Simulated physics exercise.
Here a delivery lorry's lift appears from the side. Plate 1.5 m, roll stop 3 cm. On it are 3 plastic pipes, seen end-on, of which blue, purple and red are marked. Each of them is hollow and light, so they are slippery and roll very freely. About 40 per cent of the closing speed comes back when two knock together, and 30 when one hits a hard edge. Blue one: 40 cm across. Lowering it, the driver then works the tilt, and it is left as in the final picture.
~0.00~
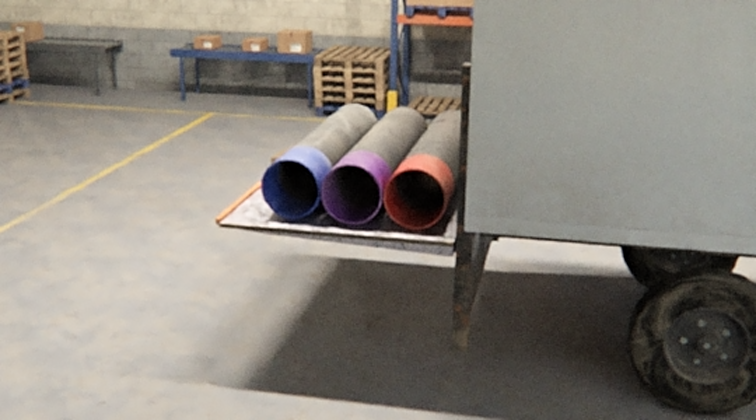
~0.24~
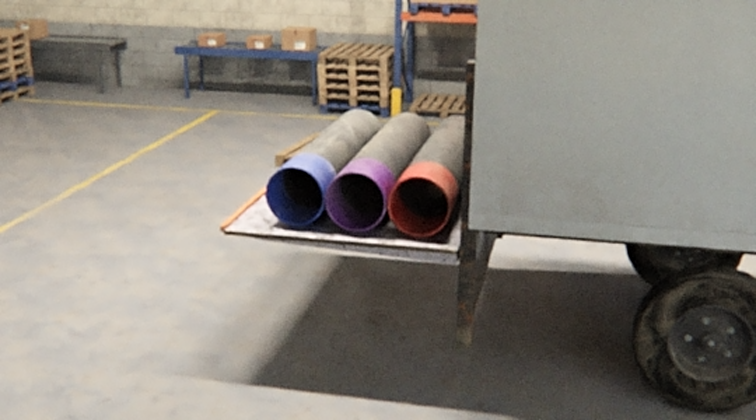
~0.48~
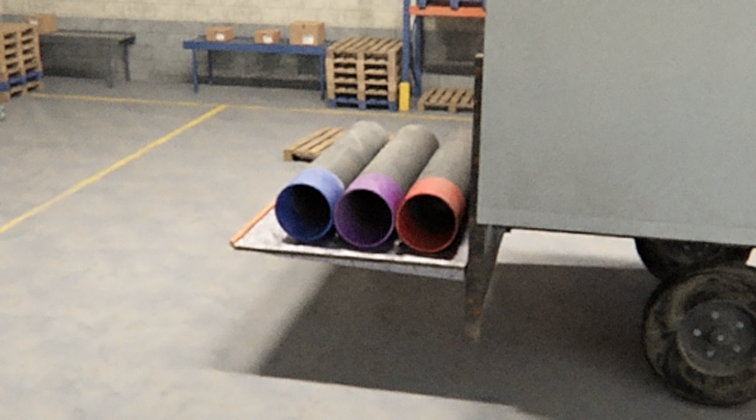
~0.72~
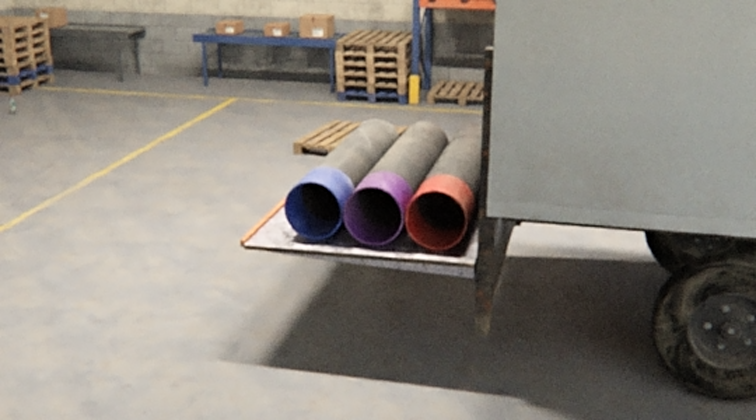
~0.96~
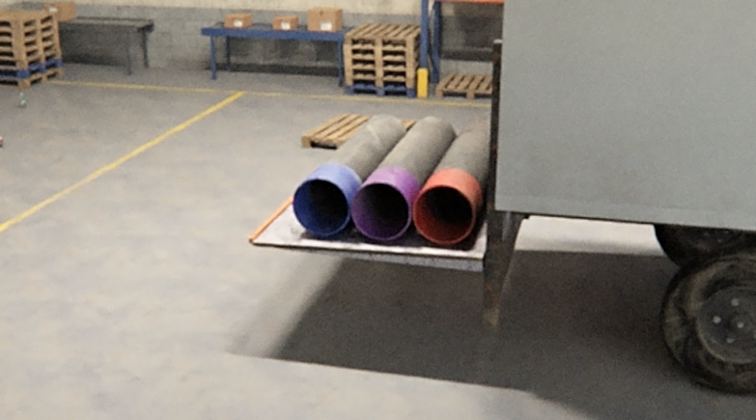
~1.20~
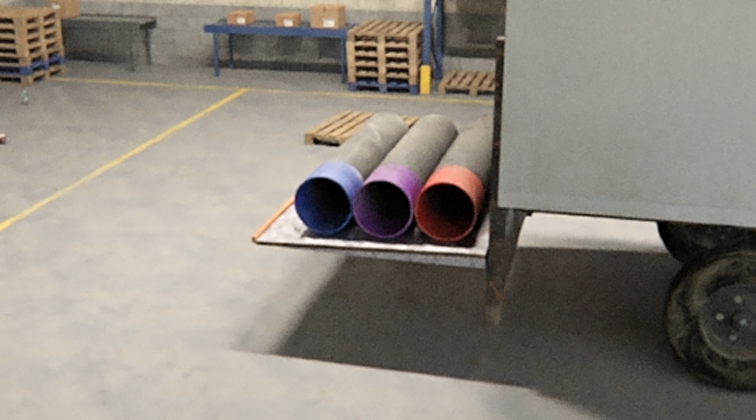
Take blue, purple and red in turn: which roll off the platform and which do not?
In the end blue stays aboard the lift, then purple stays aboard the lift, then red stays aboard the lift.
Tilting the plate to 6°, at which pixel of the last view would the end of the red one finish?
I'd put it somewhere near (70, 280).
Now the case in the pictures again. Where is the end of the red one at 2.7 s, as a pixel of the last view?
I'd point to somewhere near (418, 210).
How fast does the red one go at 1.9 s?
Estimate: Some 0.1 m/s.
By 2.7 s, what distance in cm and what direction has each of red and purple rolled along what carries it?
Red 20 left, purple 20 left.
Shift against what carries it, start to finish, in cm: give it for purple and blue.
Roughly: Purple 35, blue 30.
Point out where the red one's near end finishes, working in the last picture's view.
In the last view it sits close to (395, 209).
After 1.9 s, blue is on the plate, 35 cm from the stop, rolling left; purple is on the plate, 75 cm from the stop, rolling left; red is on the plate, 120 cm from the stop, rolling left; 0 gone from the plate.
After 2.7 s, blue is on the plate, 25 cm from the stop, rolling left; purple is on the plate, 65 cm from the stop, rolling left; red is on the plate, 105 cm from the stop, rolling left; 0 gone from the plate.
After 3.7 s, blue is on the plate, 10 cm from the stop; purple is on the plate, 50 cm from the stop; red is on the plate, 90 cm from the stop; 0 gone from the plate.
At rest (4.8 s), blue is on the plate, 10 cm from the stop; purple is on the plate, 50 cm from the stop; red is on the plate, 90 cm from the stop; 0 gone from the plate.
